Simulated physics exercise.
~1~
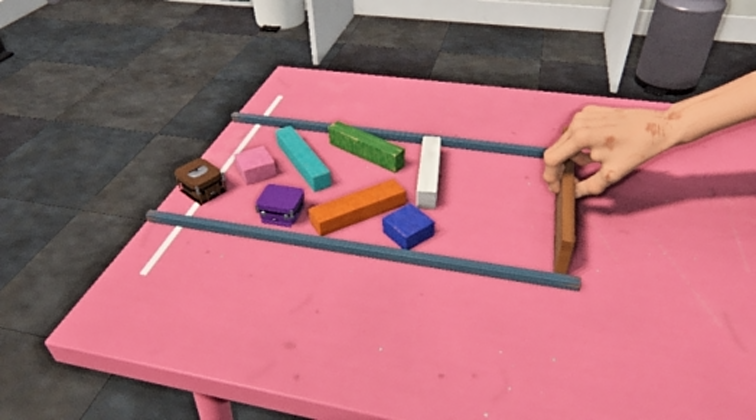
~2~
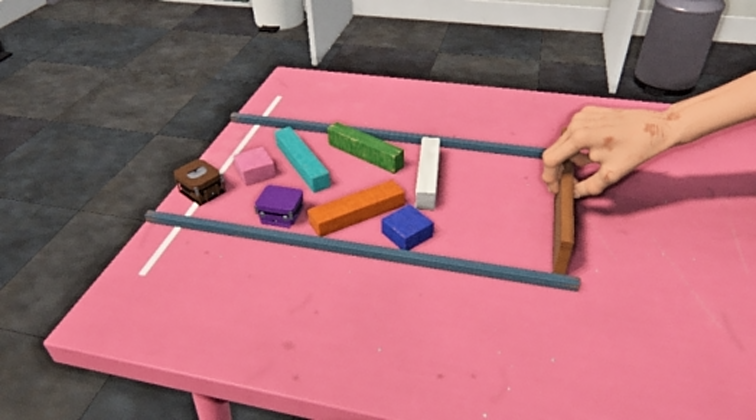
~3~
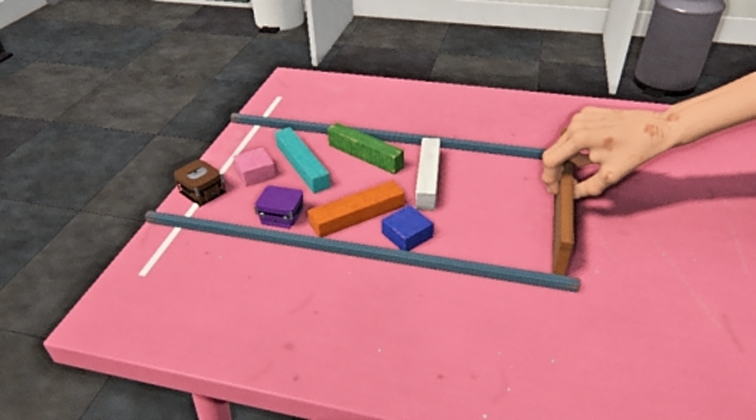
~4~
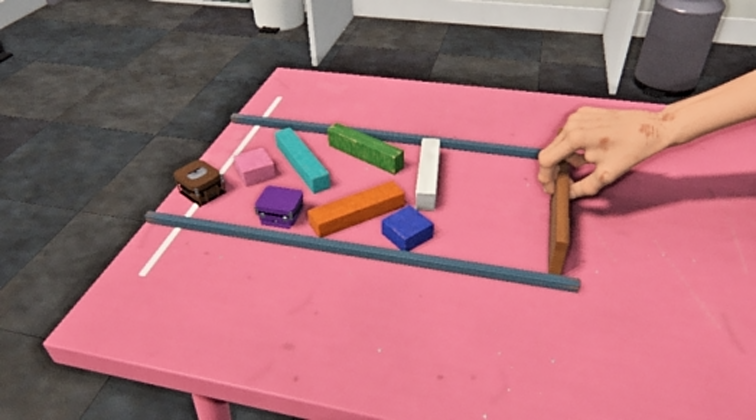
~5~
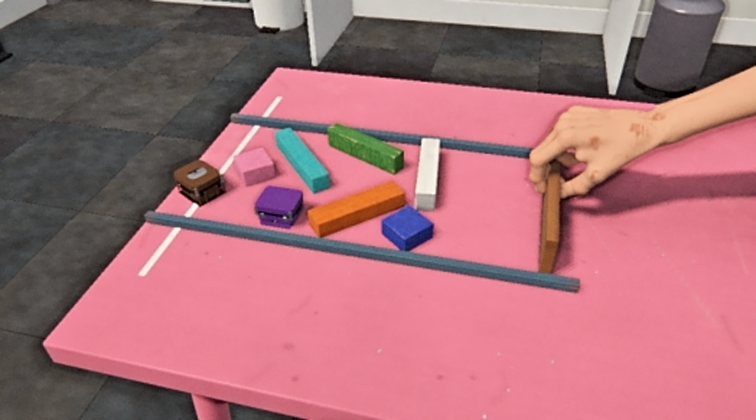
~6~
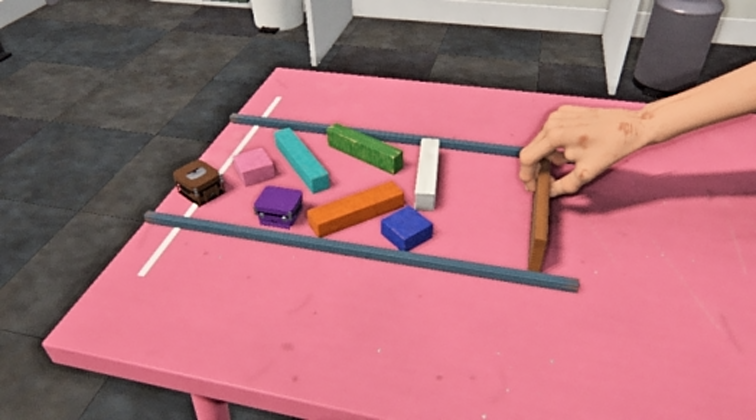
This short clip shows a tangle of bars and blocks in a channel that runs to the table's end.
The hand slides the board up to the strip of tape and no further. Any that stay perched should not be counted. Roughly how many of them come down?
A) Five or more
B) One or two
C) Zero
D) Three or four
A, five or more.
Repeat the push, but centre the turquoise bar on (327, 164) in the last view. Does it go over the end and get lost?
So the turquoise bar slips away.
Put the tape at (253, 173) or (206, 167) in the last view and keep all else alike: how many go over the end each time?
Floor count: 4; 7.
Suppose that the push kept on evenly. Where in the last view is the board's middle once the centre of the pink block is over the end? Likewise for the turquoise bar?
(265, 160) and (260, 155), roughly.
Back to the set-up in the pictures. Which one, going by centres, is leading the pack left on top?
It would be the green bar.
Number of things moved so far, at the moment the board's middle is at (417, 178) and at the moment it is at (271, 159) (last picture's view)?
That gives 3 for the first and 8 for the second.
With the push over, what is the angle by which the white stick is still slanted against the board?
Angle: Roughly 0 degrees.
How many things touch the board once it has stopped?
Contact count: 2.
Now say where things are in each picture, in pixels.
In the first picture, brown case (201, 182); pink block (256, 166); turquoise bar (302, 158); board (564, 195); tape (225, 168).
In the second picture, pink block (255, 166); blue block (407, 228).
In the third picture, turquoise bar (301, 159); white stick (428, 173).
In the fourth picture, brown case (200, 183); board (559, 196).
In the fifth picture, pink block (255, 167); orange bar (357, 208).
In the sixth picture, brown case (199, 183); pink block (254, 167); turquoise bar (301, 159); board (540, 194); tape (223, 169).
A little later, none off yet; brown case at rest near (199, 183); pink block at rest near (254, 167); turquoise bar at rest near (301, 159).
Next, none off yet; brown case at rest near (199, 183); pink block at rest near (254, 167); turquoise bar shifted a little near (283, 154).
Later still, none off yet; brown case tilted well over near (155, 184); pink block shifted well along near (198, 162); turquoise bar shifted about its own width near (224, 142).
When it is over, the number that fall off is five or more; down, orange bar, purple case, turquoise bar, pink block and brown case.
